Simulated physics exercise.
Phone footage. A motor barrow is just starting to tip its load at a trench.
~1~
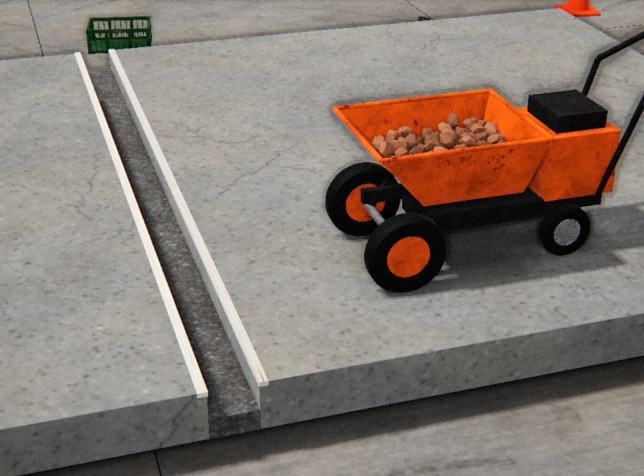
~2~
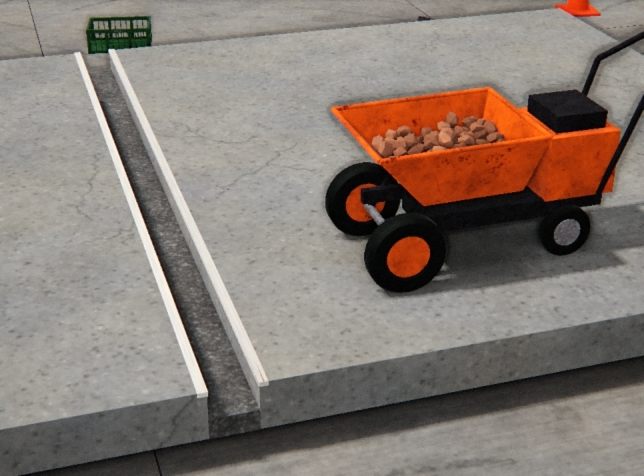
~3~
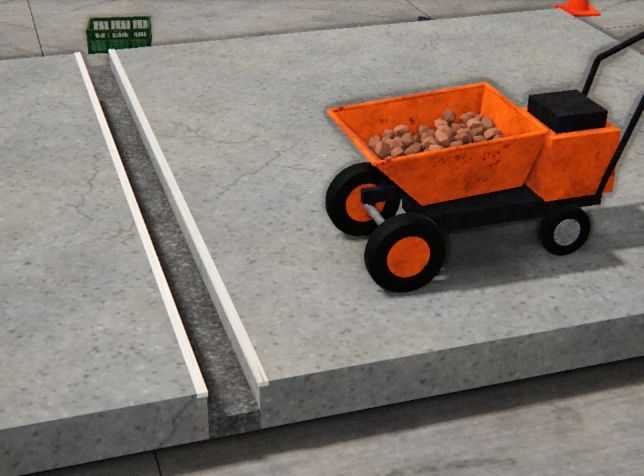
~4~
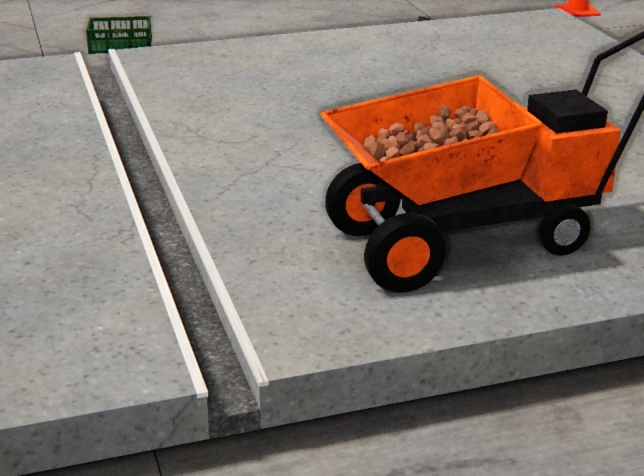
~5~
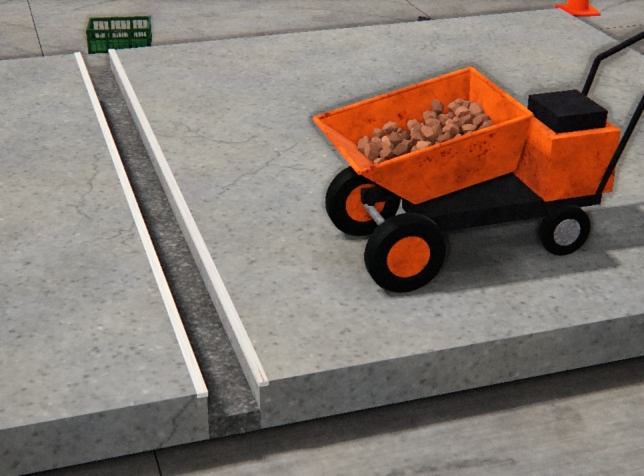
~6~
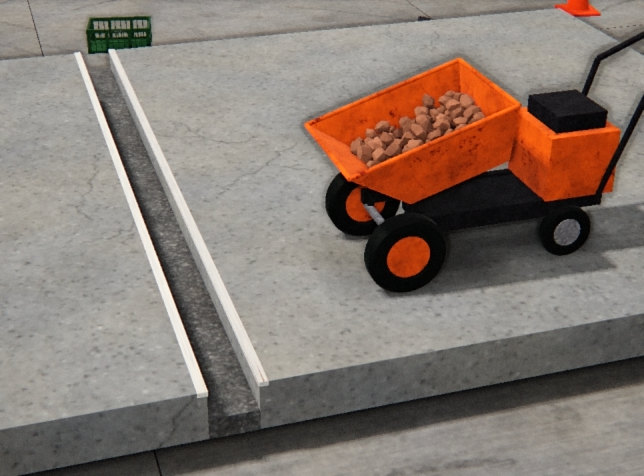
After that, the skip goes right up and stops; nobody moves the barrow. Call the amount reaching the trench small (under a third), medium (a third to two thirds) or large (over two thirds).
Medium.
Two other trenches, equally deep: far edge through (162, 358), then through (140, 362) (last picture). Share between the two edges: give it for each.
Roughly 40 per cent, then roughly 40 per cent.
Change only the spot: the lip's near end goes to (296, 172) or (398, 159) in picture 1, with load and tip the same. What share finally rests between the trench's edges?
50 %, then 30 %.
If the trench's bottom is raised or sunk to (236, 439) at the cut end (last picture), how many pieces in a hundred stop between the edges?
Something close to 40 per cent.
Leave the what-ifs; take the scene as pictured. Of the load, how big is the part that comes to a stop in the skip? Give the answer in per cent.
My estimate is about 5 per cent.
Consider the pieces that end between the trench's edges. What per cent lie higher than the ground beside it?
0 per cent, near enough.
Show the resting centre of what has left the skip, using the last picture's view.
Somewhere close to (225, 280) in the last picture.
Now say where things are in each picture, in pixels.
In the first picture, lip of the skip at (381, 161), level; top of the load at (452, 142), lumps of rubble; first edge of the trench at (247, 344); far edge at (188, 354), the trench under half as wide as the skip, and about half as deep as wide.
In the second picture, lip of the skip at (380, 162), level; top of the load at (465, 144).
In the third picture, lip of the skip at (375, 164), tipped barely; top of the load at (462, 141).
In the fourth picture, lip of the skip at (368, 167), tipped a little; top of the load at (460, 133).
In the fifth picture, lip of the skip at (360, 172), tipped a little; top of the load at (470, 130).
In the sixth picture, lip of the skip at (350, 179), tipped clearly; top of the load at (462, 123); first edge of the trench at (247, 344); far edge at (188, 354).
Soon after the last picture, skip tipped steeply; all in the skip.
A little later, skip tipped right over; about half in the skip; about half short of the trench; a stray few in or heaped over the trench; a stray few falling.
Later still, skip tipped right over; a small part in the skip; about half short of the trench; about a third in or heaped over the trench; a stray few beyond it.
At rest, skip tipped right over; a stray few in the skip; about half short of the trench; about half in or heaped over the trench; a stray few beyond it.
